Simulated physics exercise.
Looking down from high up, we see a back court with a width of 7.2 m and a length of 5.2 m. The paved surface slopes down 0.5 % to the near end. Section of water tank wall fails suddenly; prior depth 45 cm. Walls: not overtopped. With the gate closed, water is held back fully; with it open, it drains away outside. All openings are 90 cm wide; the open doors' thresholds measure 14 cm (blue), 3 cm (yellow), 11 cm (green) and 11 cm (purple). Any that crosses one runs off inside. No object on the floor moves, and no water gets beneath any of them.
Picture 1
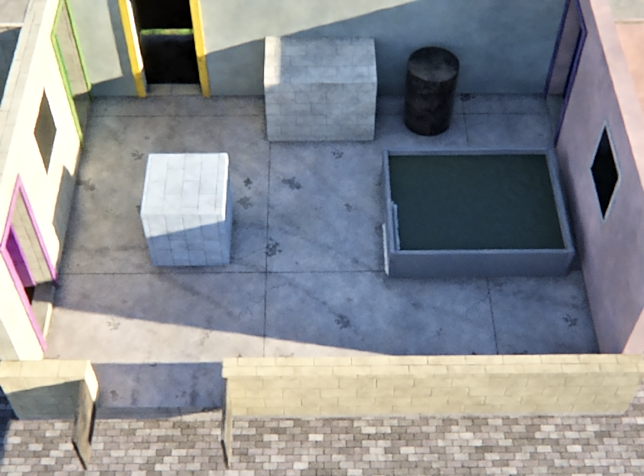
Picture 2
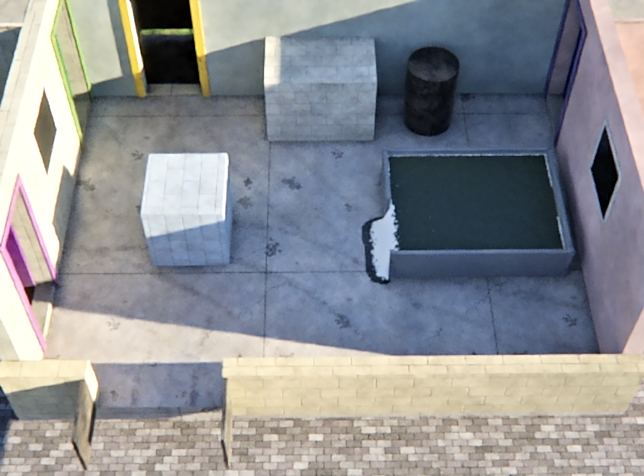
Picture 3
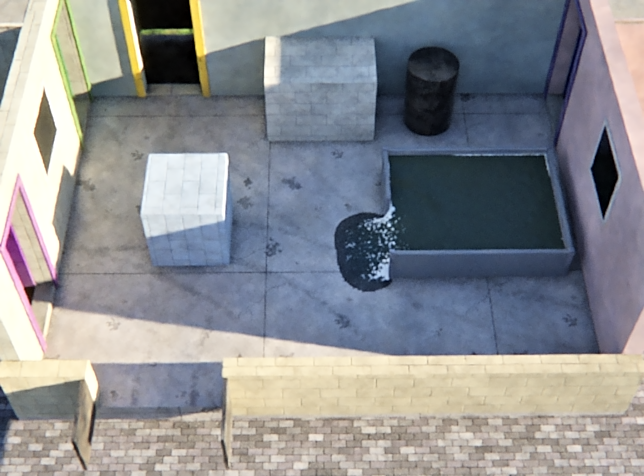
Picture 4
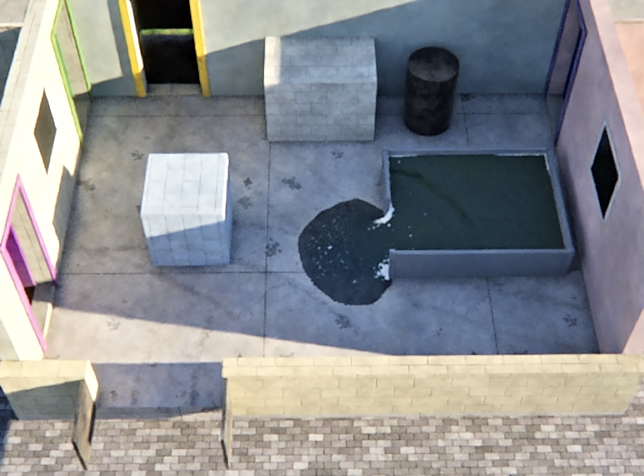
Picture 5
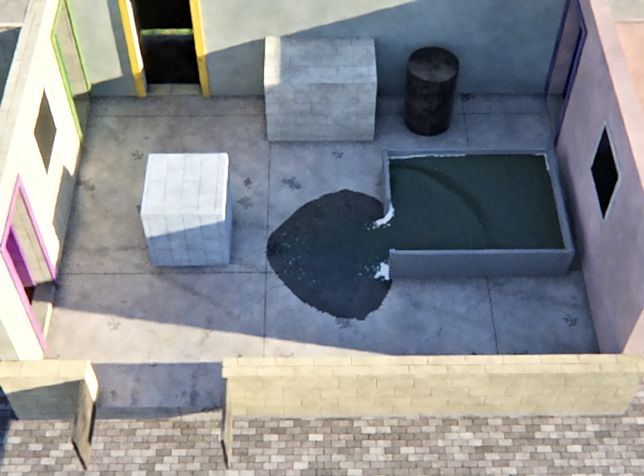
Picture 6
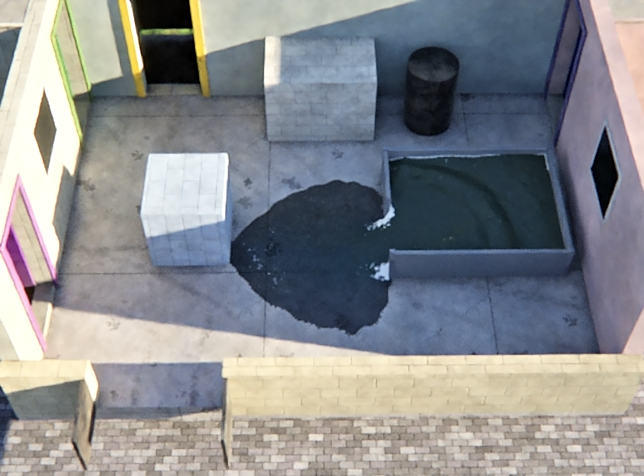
Dark water pours from the left side of a raised tank and spreads leftward across the paved court.
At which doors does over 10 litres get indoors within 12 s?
As I see it, the blue door is going to hold within the limit. The yellow door is going to break the limit. The green door is going to hold within the limit. The purple door is going to hold within the limit.
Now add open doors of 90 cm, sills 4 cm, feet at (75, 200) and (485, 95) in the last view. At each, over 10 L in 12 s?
Per doorway, in order: Sufficient / insufficient.
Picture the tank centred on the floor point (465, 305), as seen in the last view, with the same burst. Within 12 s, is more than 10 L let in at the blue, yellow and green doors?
Blue gets no more than that, yellow gets more than that, green gets no more than that.
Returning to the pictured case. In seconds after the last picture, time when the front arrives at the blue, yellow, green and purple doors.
Blue: 11.0 s; yellow: 2.2 s; green: 2.8 s; purple: 1.4 s.
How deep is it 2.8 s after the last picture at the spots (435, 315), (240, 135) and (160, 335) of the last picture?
I'd read it as roughly 0, 3 and 4 cm, in that order.
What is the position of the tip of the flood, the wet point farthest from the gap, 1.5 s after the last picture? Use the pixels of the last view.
Near (44, 353).
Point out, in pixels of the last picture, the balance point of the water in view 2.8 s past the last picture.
The water's centre sits at about (352, 242).
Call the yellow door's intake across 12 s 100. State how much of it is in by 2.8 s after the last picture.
Share by then: ~ 5 %.
Then, 0.7 s after the last picture water covers 20 % of the floor and is deepest (24 cm) near (376, 260); blue door not reached, yellow door not reached, green door not reached, purple door not reached.
Then, 1.5 s after the last picture water covers 40 % of the floor and is deepest (22 cm) near (245, 251); blue door not reached, yellow door not reached, green door not reached, purple door 4 cm at the sill, 0 L in.
Then, 2.8 s after the last picture water covers 50 % of the floor and is deepest (21 cm) near (81, 390); blue door not reached, yellow door 8 cm at the sill, 3 L in, green door not reached, purple door 12 cm at the sill, 0 L in.
Then, 6.3 s after the last picture water covers 65 % of the floor and is deepest (10 cm) near (52, 390); blue door not reached, yellow door 5 cm at the sill, 26 L in, green door 7 cm at the sill, 0 L in, purple door 6 cm at the sill, 1 L in.
Then, 11.3 s after the last picture water covers 75 % of the floor and is deepest (8 cm) near (82, 156); blue door 1 cm at the sill, 0 L in, yellow door 4 cm at the sill, 55 L in, green door 5 cm at the sill, 0 L in, purple door 5 cm at the sill, 1 L in.
